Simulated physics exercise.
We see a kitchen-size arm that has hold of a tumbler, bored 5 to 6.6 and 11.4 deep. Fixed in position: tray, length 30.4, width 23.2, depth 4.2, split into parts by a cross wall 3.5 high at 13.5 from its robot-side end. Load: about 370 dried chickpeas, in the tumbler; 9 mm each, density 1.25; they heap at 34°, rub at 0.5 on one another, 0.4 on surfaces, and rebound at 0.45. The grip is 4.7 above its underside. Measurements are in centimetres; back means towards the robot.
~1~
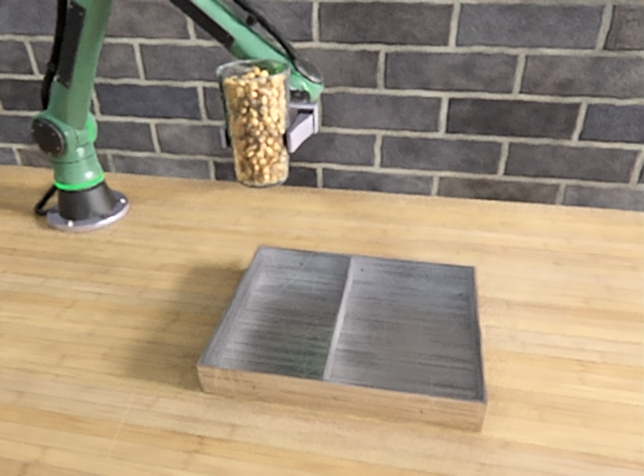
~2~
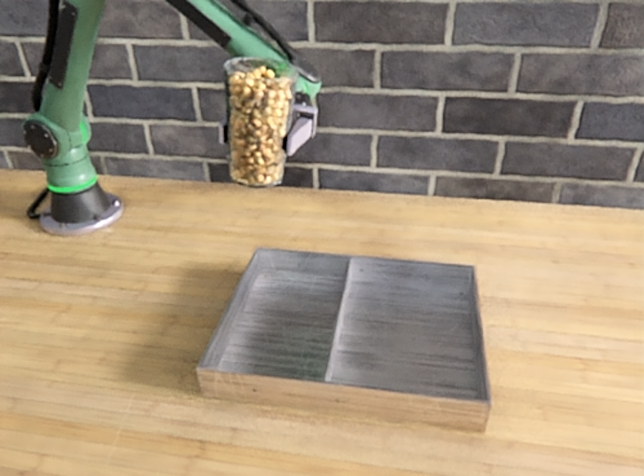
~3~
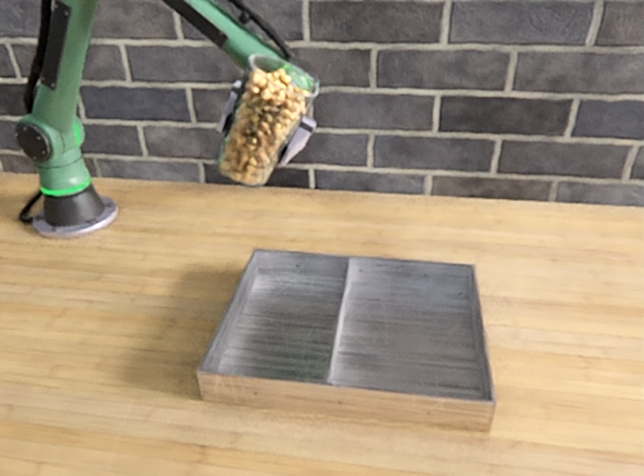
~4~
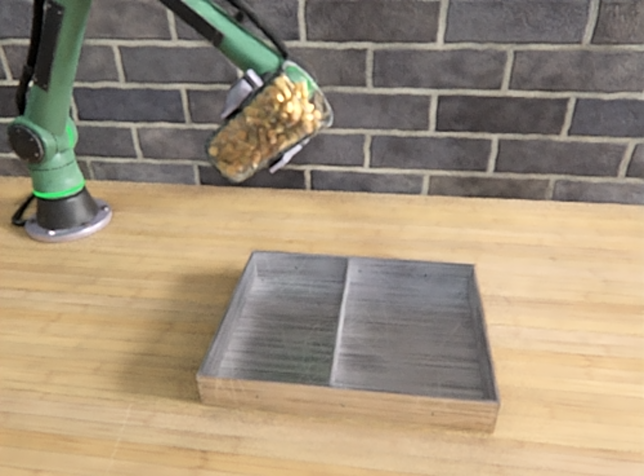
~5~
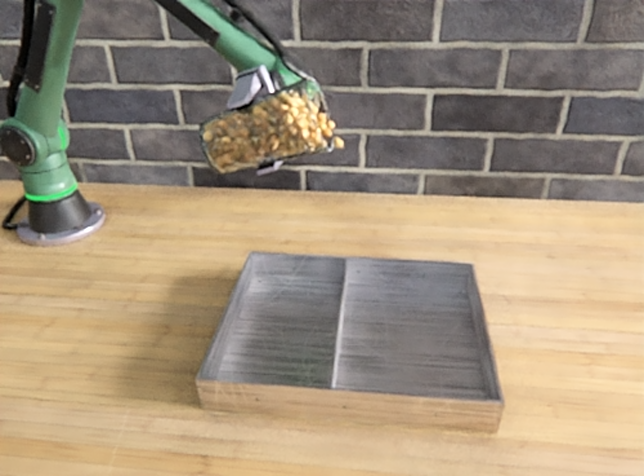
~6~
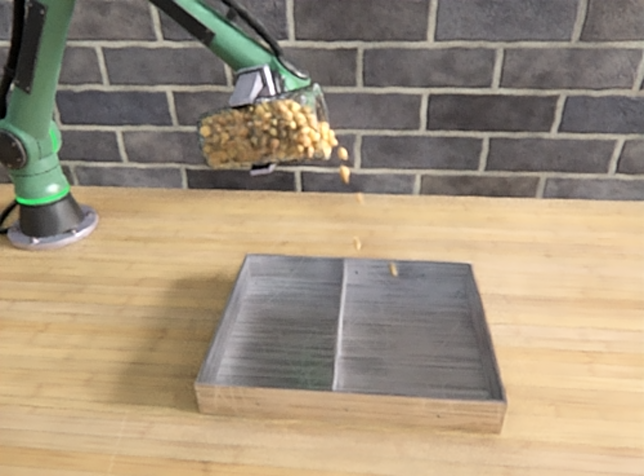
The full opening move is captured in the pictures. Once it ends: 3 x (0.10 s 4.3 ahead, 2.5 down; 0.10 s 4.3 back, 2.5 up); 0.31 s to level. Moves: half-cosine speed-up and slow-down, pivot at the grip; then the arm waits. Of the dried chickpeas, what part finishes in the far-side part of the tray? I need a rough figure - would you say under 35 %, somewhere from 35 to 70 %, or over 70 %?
I would say somewhere from 35 to 70 %.
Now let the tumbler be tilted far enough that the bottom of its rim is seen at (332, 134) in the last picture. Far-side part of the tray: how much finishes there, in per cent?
Close to 25 in a hundred.
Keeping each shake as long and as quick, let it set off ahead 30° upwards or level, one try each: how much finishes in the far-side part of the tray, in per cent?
Some 75 and 60 per cent.
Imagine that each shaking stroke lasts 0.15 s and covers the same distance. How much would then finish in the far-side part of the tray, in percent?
In that case it would be near 40 percent.
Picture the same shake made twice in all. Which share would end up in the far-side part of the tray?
It would be near 40 per cent.
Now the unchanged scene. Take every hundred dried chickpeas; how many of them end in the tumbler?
My estimate would be some 45 percent.
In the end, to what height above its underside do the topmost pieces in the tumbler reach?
Some 7.0 cm.
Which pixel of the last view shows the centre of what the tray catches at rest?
Roughly at (431, 339) in the last picture.
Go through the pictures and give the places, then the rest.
In the first frame, tumbler middle at (258, 127), level; upper third of the load around (254, 95), from x 225 to 280, top at y 70; 369 in the tumbler.
In the second frame, tumbler middle at (259, 127), tilted 8° forward; upper third of the load around (258, 94), from x 230 to 290, top at y 70.
In the third frame, tumbler middle at (261, 127), tilted 27° forward; upper third of the load around (268, 97), from x 225 to 305, top at y 75.
In the fourth frame, tumbler middle at (264, 129), tilted 52° forward; upper third of the load around (279, 107), from x 215 to 315, top at y 80.
In the fifth frame, tumbler middle at (264, 131), tilted 71° forward; upper third of the load around (279, 116), from x 210 to 340, top at y 95.
In the sixth frame, tumbler middle at (263, 132), tilted 79° forward; upper third of the load around (270, 120), from x 205 to 395, top at y 105; 363 in the tumbler, 6 in flight or on a rim.
Then, 0.36 s later, tilted 79° forward, highest piece 28 above the table; 240 in the tumbler, 75 in the far-side part, 12 on the table or floor, 3 in the robot-side part, 39 in flight or on a rim.
Then, 0.73 s later, tilted 50° forward, highest piece 29 above the table; 162 in the tumbler, 143 in the far-side part, 22 on the table or floor, 6 in the robot-side part, 36 in flight or on a rim.
Then, 1.11 s later, level, highest piece 29 above the table; 174 in the far-side part, 162 in the tumbler, 24 on the table or floor, 9 in the robot-side part.
Then, 2.16 s later, level, highest piece 29 above the table; 174 in the far-side part, 162 in the tumbler, 24 on the table or floor, 9 in the robot-side part.
At rest, 174 in the far-side part, 162 in the tumbler, 24 on the table or floor, 9 in the robot-side part. That is 47 % in the far-side part of the tray.
